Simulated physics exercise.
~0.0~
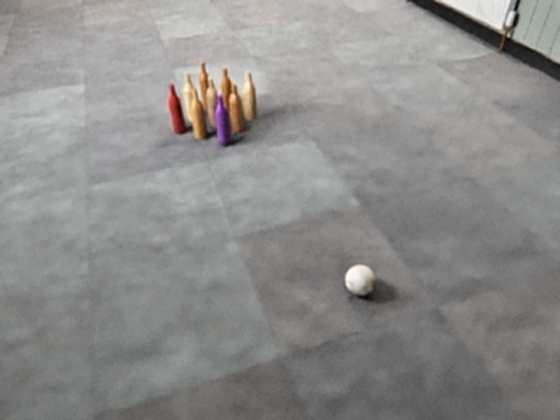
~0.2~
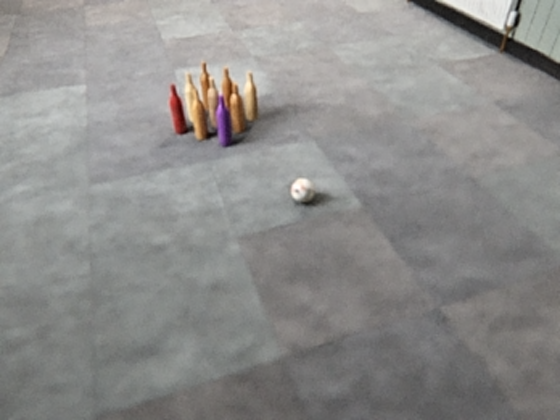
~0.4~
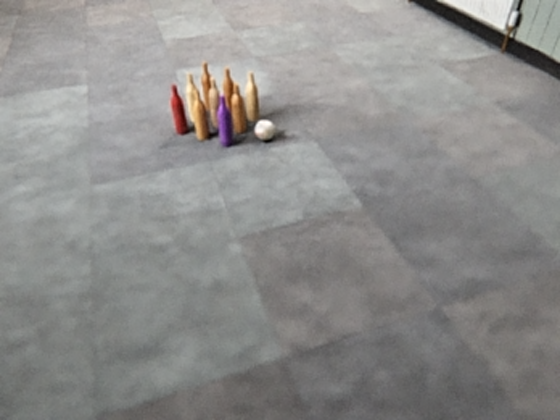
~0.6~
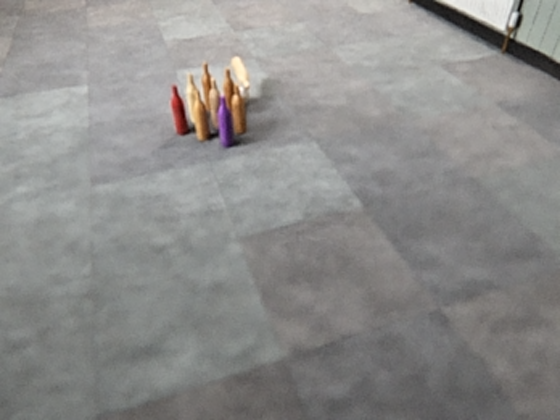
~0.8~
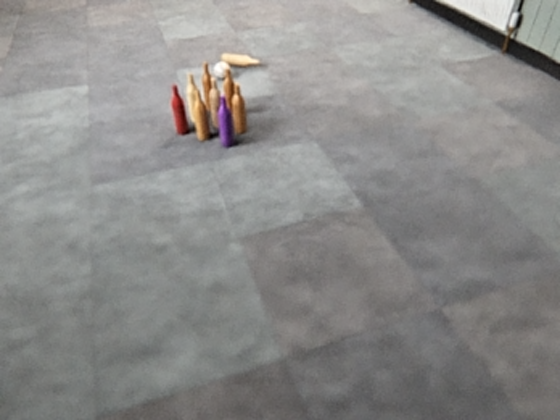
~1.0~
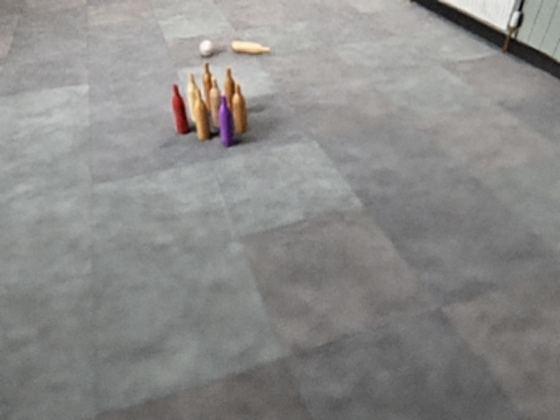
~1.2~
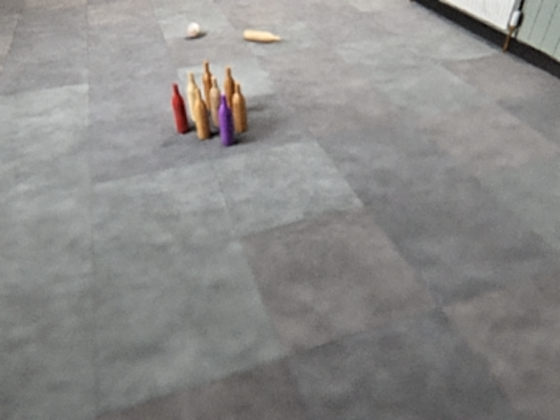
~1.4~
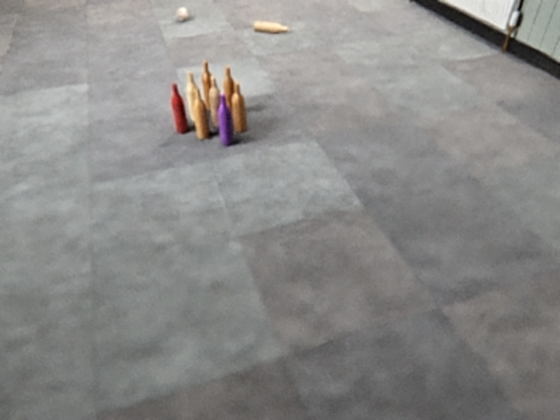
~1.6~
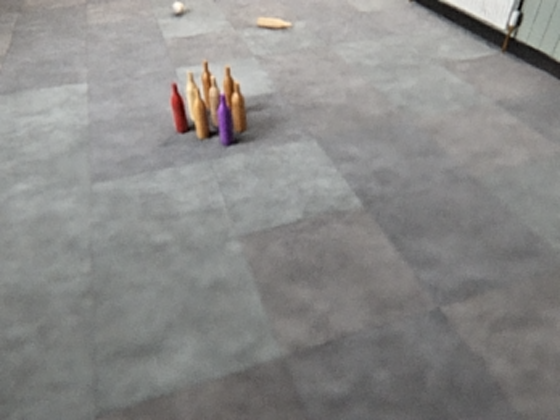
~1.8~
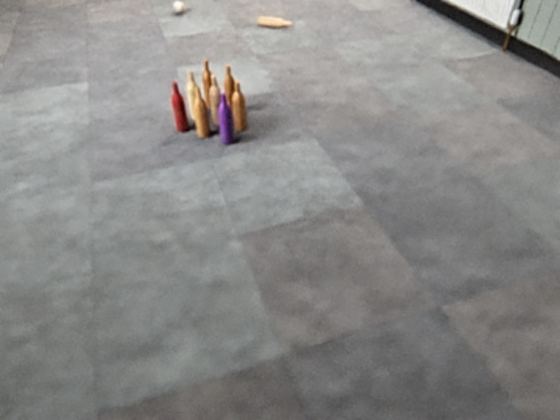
On a grey tiled floor, a pale ball rolls away toward a cluster of wooden skittles, including one red and one purple, and knocks over a plain one at the right. The ball curves behind the group and slows at the far left, leaving the others standing.
